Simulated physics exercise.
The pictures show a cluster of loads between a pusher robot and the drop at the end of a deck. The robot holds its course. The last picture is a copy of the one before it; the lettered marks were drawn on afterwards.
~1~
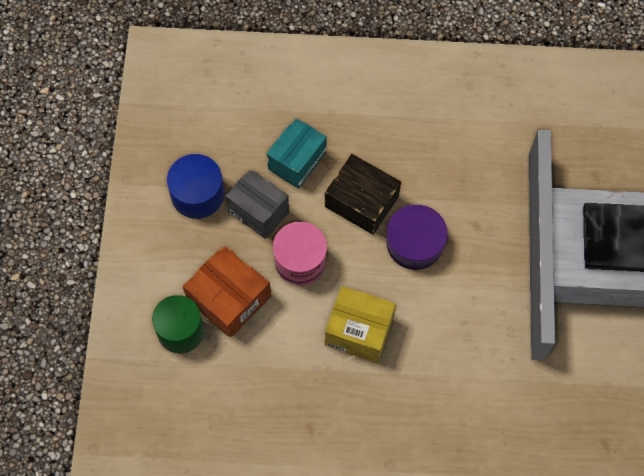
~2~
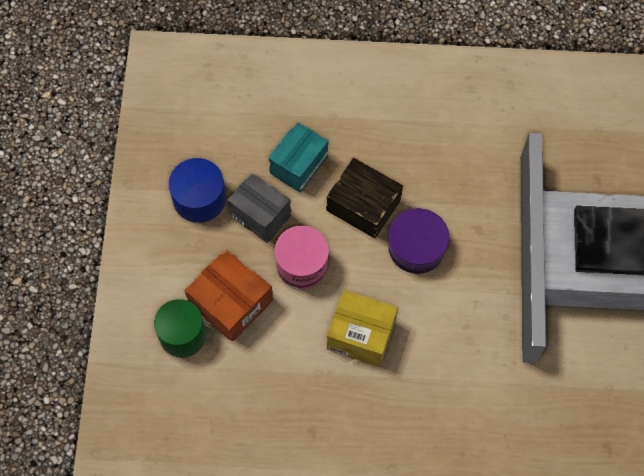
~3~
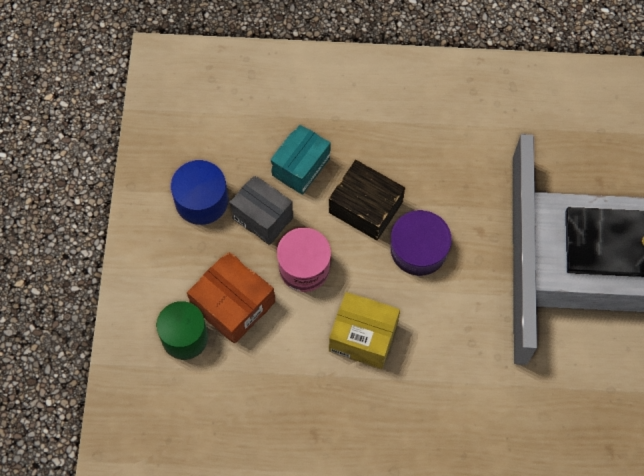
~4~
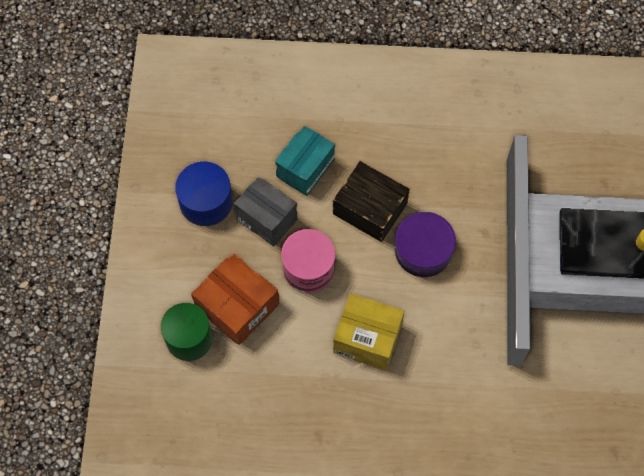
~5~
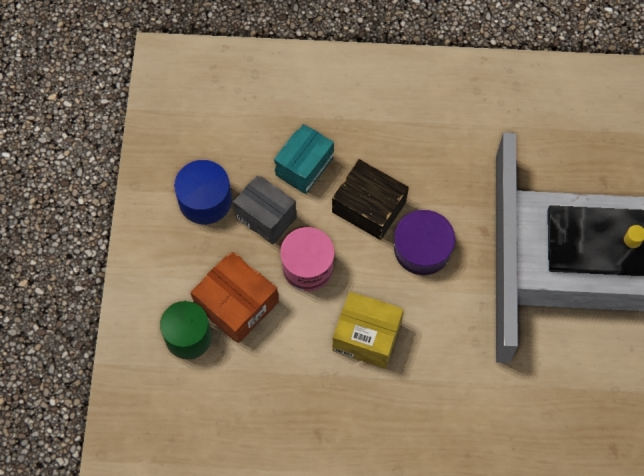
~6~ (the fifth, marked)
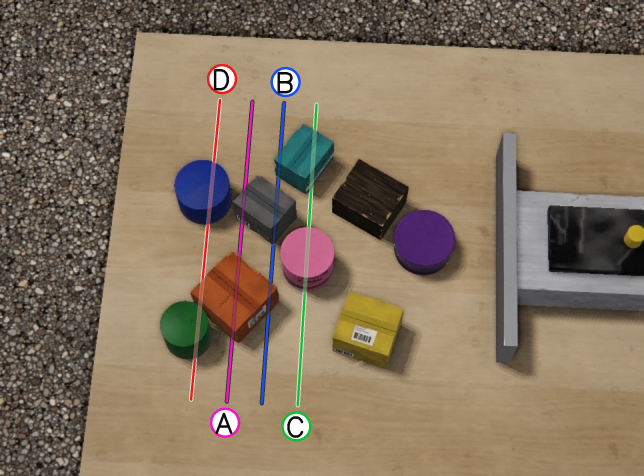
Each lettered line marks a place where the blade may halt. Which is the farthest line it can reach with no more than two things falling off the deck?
It should halt at D.
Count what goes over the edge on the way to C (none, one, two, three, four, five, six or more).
By then, none.
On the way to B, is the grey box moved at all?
By then, yes.
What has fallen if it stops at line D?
The blue canister goes over.
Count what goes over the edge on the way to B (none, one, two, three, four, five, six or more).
By then, none.
On the marked copy, A at (240, 244); B at (273, 246); C at (308, 247); D at (206, 242).
With D. Early on, robot (479, 234); yellow parcel (358, 331); black crate (349, 192).
Further on, robot (370, 229); blue canister (164, 185); green canister (147, 363).
At the end, robot (287, 225); blue canister over the edge; orange parcel (106, 325); one fallen.
As for the rest, A is within the limit but short; B is within the limit but short; C is within the limit but short.
